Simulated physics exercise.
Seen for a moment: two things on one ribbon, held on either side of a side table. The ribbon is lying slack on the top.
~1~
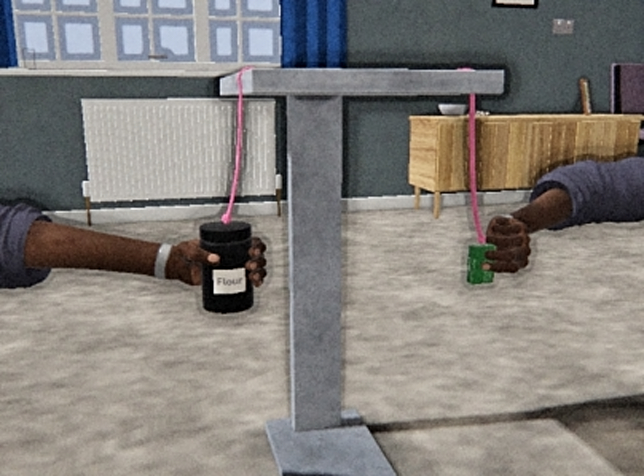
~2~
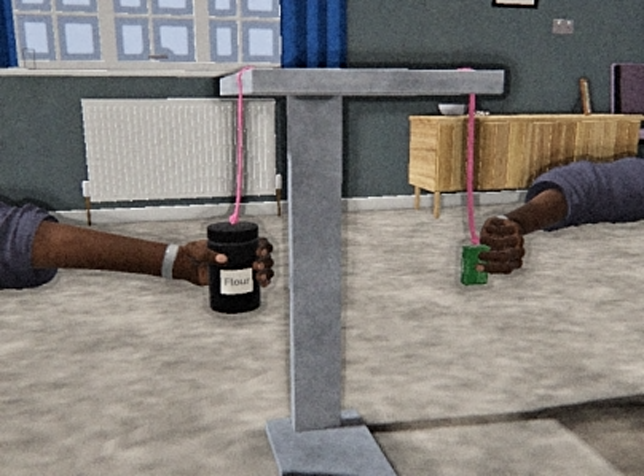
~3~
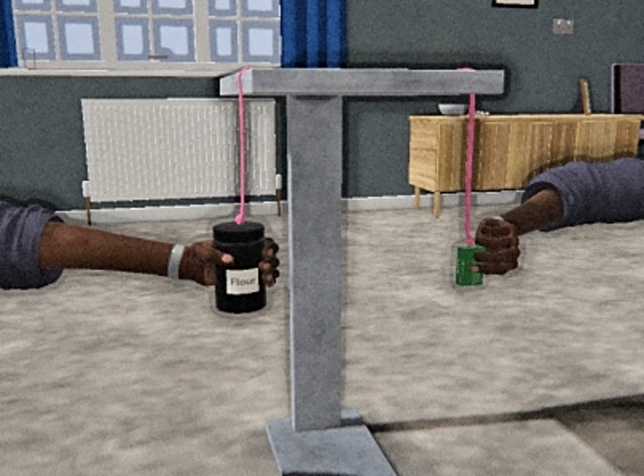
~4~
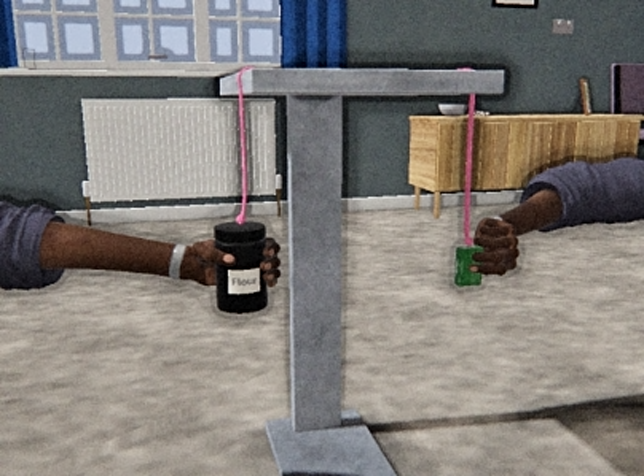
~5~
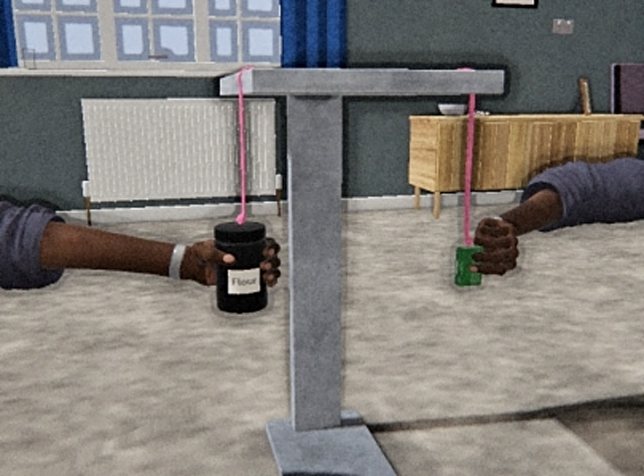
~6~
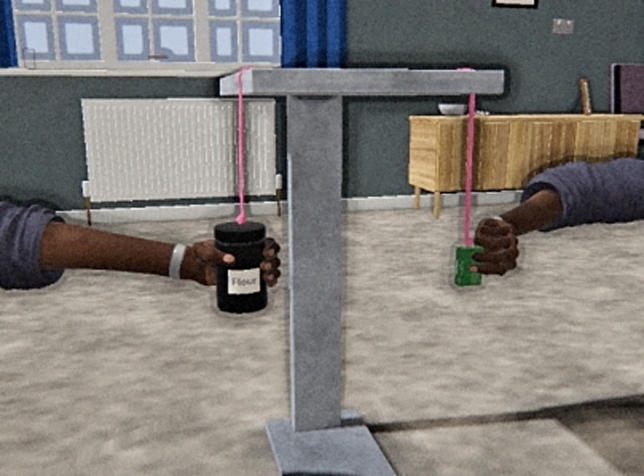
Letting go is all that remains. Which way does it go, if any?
Expect it to fall away to the left once freed.
Then, 0.54 s past the final frame, left jar down on the floor; right matchbox higher.
Then, 1.04 s past the final frame, left jar down on the floor; right matchbox lower near (540, 313).
When it is over, left jar down on the floor; right matchbox down on the floor. The ribbon sinks on the left side.
